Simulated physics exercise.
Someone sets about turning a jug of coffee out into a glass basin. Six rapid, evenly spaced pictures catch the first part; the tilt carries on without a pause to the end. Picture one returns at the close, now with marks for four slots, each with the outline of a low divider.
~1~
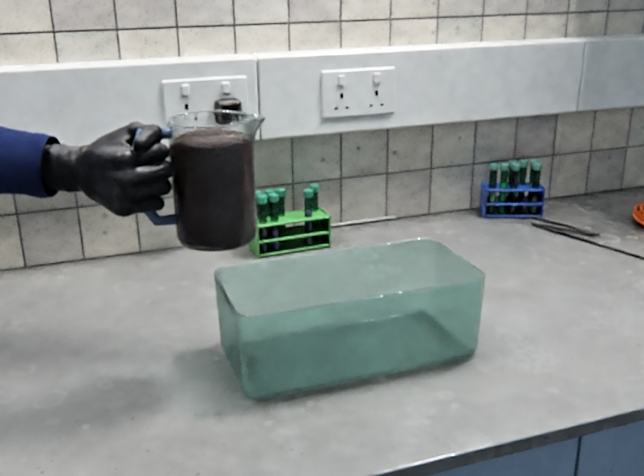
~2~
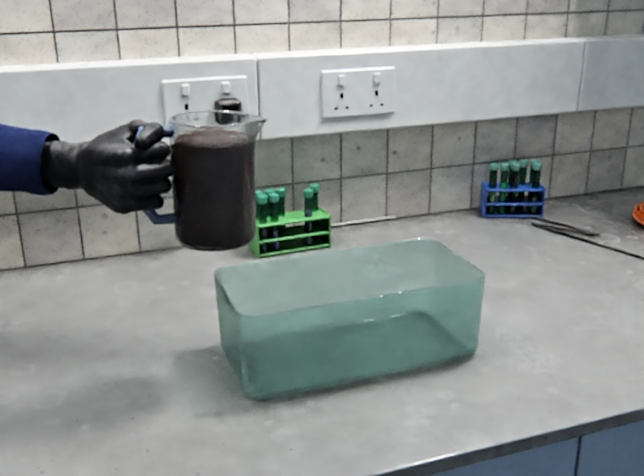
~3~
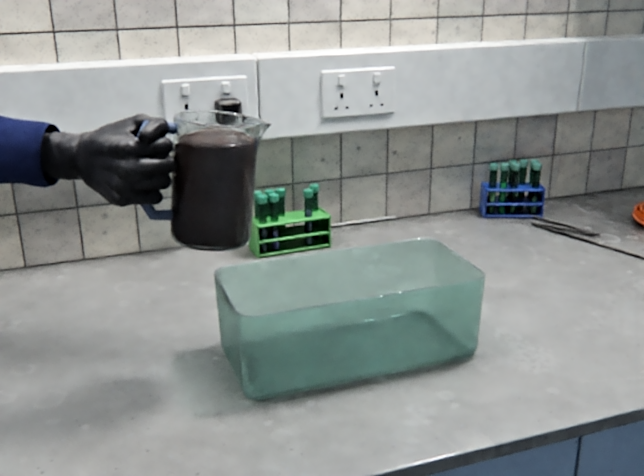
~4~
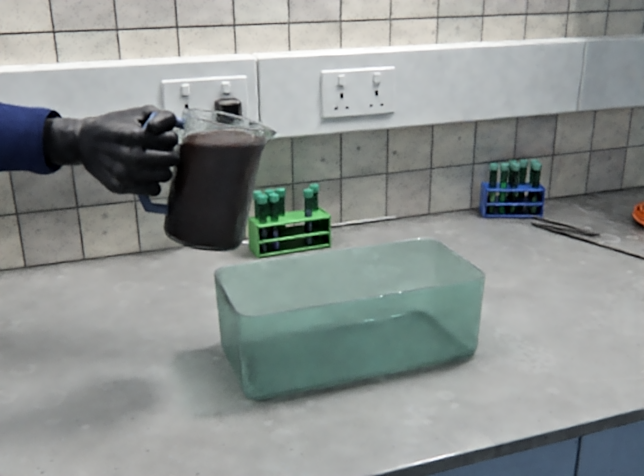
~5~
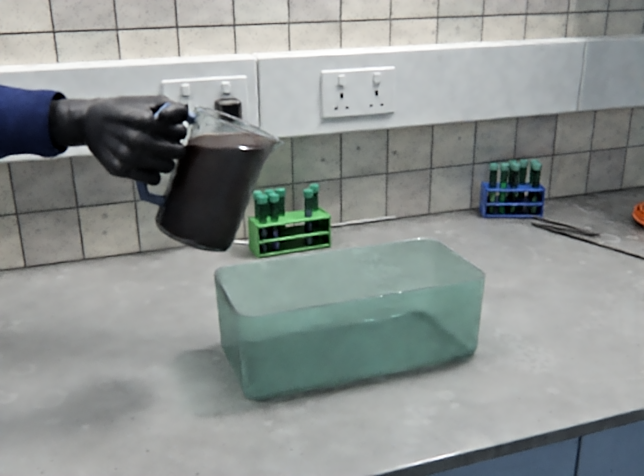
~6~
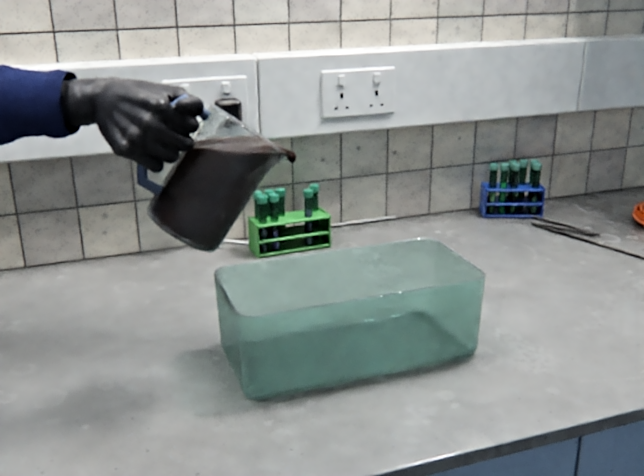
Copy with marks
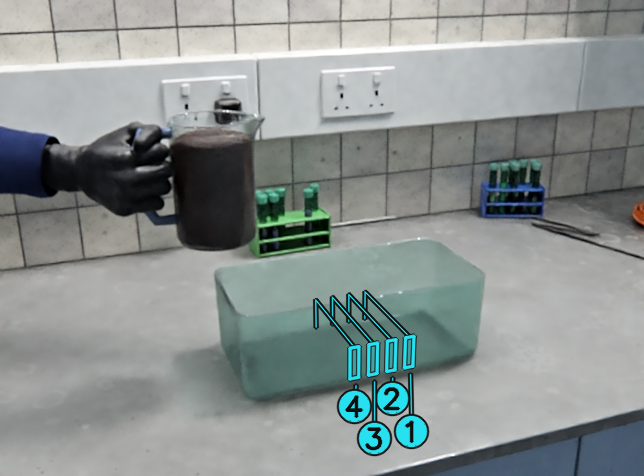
A black-gloved hand held a glass jug of dark liquid above a greenish glass basin on a grey counter, then gradually tilted it to the right until some liquid came over the lip.
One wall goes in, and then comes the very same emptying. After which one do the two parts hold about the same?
The answer is place 4.
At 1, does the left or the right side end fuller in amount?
The left side.
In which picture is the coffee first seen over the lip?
Picture 6.
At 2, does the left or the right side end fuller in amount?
More ends on the left.
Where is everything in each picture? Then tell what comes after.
Upright, lip at (263, 117); basin from (242, 398) to (475, 351); nothing has left yet.
Upright, lip at (265, 118); nothing has left yet.
Tipped about 6°, lip at (269, 123); nothing has left yet.
Tipped about 14°, lip at (275, 130); nothing has left yet.
Tipped about 24°, lip at (282, 142); nothing has left yet.
Tipped about 36°, lip at (287, 156); coffee is over the lip, down to (291, 158).
On the marked copy, 1 at (410, 374); 2 at (392, 377); 3 at (374, 381); 4 at (356, 385).
For place 1, about 94 % ends left of the wall and 5 % right of it.
For place 2, about 92 % ends left of the wall and 5 % right of it; 3 % is lost outside.
For place 3, about 84 % ends left of the wall and 10 % right of it; 7 % is lost outside.
For place 4, about 52 % ends left of the wall and 47 % right of it.
